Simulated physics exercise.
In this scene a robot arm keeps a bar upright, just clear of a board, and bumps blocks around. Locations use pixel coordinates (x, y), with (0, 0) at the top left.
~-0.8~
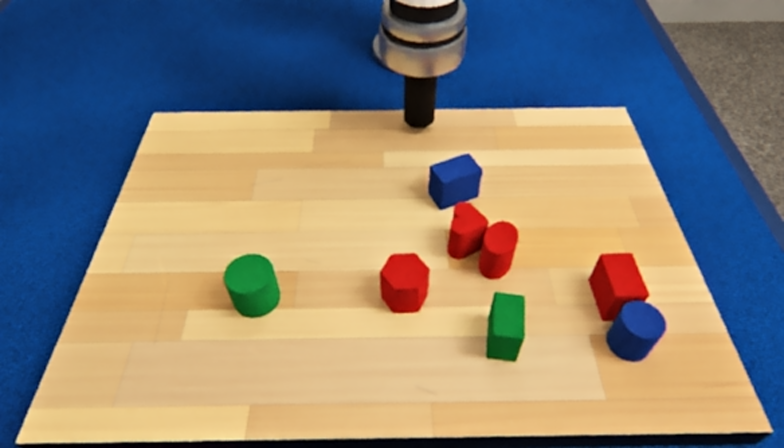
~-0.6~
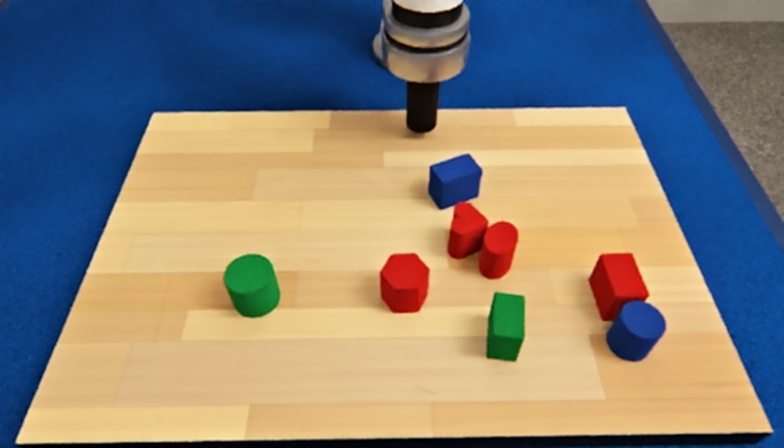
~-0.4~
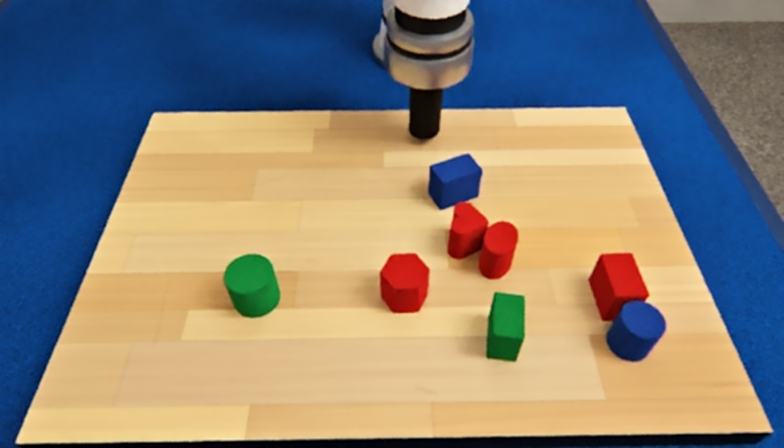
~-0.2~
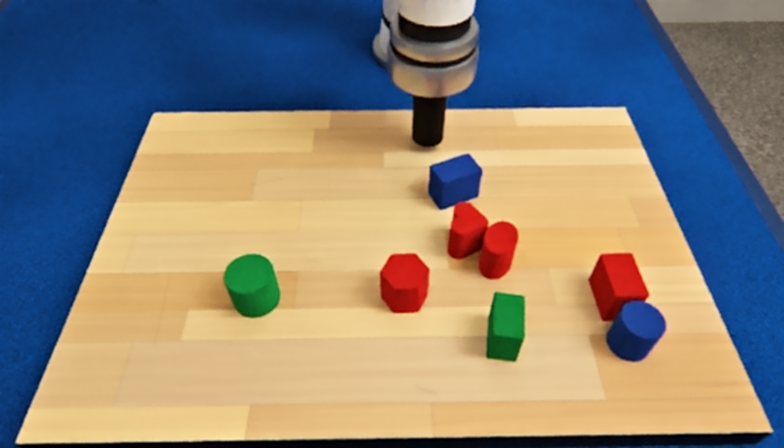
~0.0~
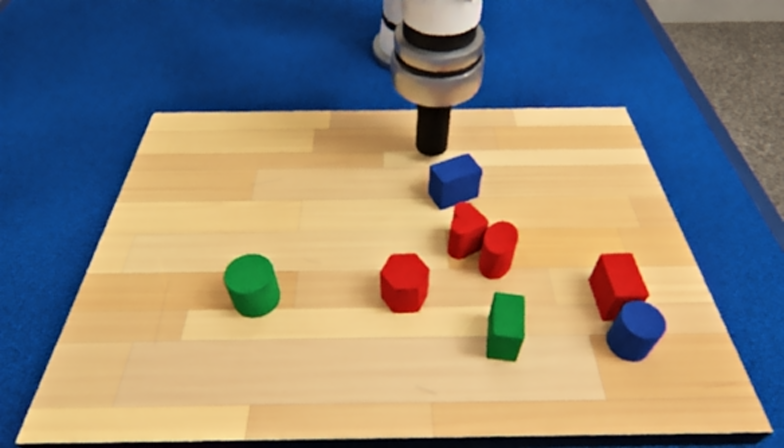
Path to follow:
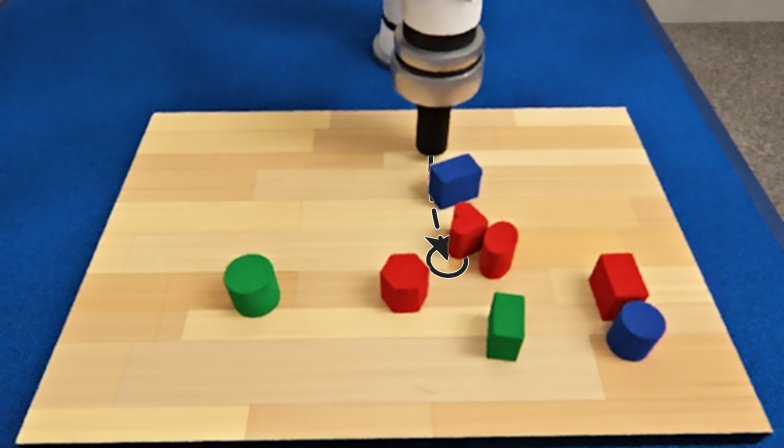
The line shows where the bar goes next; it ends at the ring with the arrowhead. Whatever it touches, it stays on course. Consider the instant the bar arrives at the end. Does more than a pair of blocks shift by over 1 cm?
Yes, that is what happens.
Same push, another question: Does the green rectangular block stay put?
Going by the path, yes.
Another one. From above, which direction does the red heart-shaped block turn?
Rotation: Counter-clockwise.
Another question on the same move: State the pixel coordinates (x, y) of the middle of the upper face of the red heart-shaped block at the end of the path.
In the picture, it is at (492, 243).
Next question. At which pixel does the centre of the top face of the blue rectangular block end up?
I expect it at (471, 183).
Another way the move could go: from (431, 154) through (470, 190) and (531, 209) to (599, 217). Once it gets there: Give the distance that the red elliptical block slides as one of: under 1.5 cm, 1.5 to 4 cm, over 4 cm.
The answer here is less than 1.5 cm.
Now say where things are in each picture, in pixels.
Tip of the bar (419, 119), middles of tops, red hexagonal block (405, 270), blue rectangular block (456, 167), red heart-shaped block (467, 218), red elliptical block (501, 236), green rectangular block (509, 314), in the first picture.
Bar (421, 124), nothing pushed, in the second picture.
Bar (424, 130), nothing pushed, in the third picture.
Bar (428, 137), nothing pushed, in the fourth picture.
Bar (432, 146), red hexagonal block (405, 270), blue rectangular block (456, 167), red heart-shaped block (467, 218), red elliptical block (501, 236), green rectangular block (509, 314), in the fifth picture.
The line goes from (431, 154) through (431, 186) and (436, 221) to (447, 260).
On the path given first. One third of the way, bar (432, 178); blue rectangular block (460, 173), turned 25° anticlockwise.
Two thirds of the way, bar (437, 213); blue rectangular block (471, 182), turned 65° anticlockwise.
At the end, bar (448, 252); red hexagonal block unmoved; blue rectangular block (471, 183), turned 65° anticlockwise; red heart-shaped block (492, 243), turned 55° anticlockwise; red elliptical block (526, 245); green rectangular block unmoved.
